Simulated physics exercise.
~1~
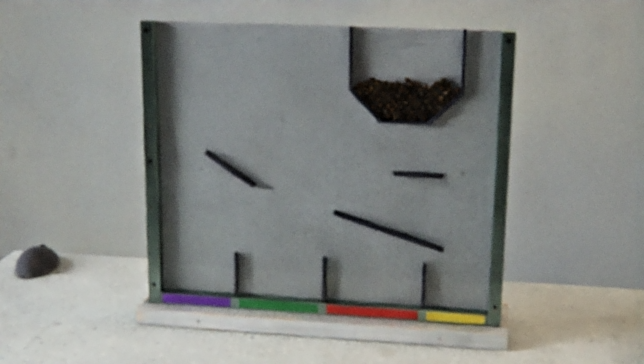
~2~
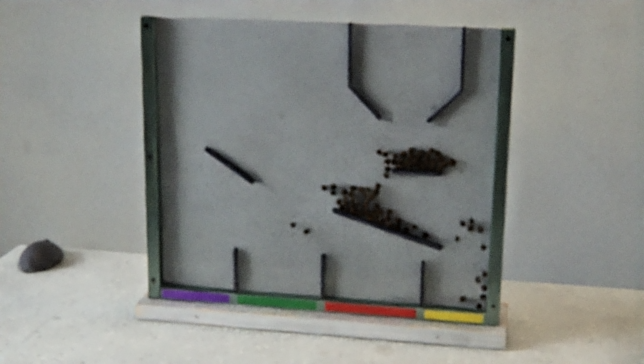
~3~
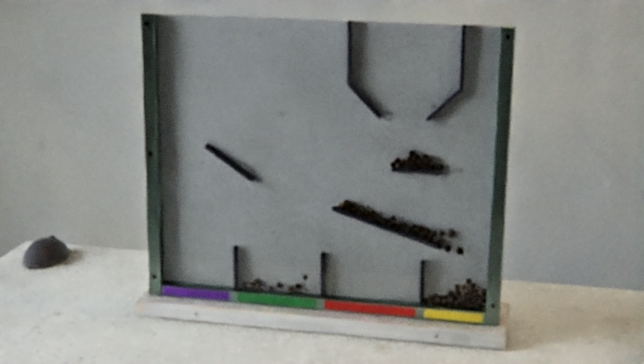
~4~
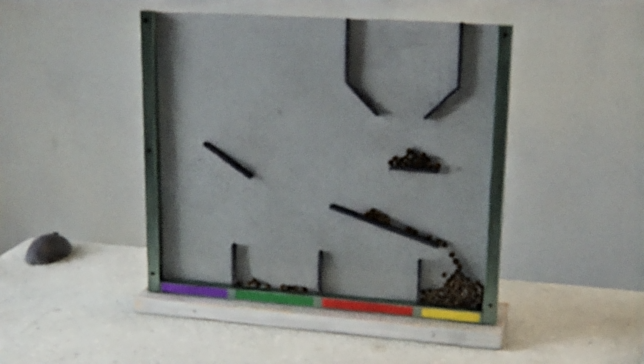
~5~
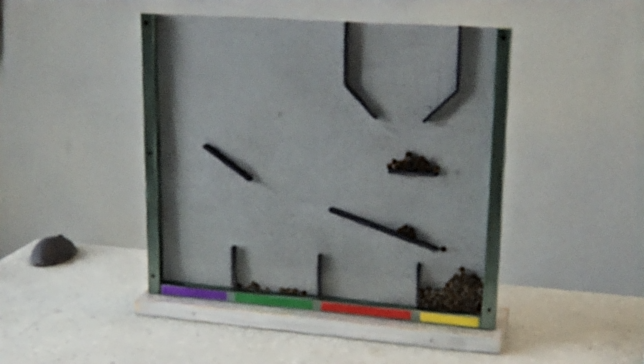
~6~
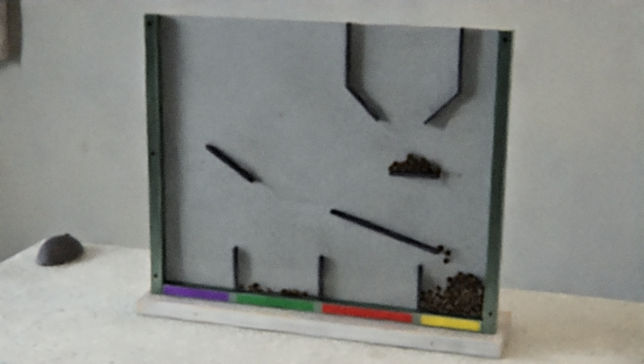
At first, small dark brown beads fill a closed hopper near the top right of a flat upright case, above three ledges and four coloured bins. The hopper's bottom opens and the beads drop onto the small ledge and the long sloping one below, with some spilling down the right side. A few scatter left into the green bin, while most slide down the slope into the yellow bin. The flow thins until the long ledge is almost bare. It ends with a large heap in yellow, a thin layer in green, a small pile on the short ledge, and purple and red empty.
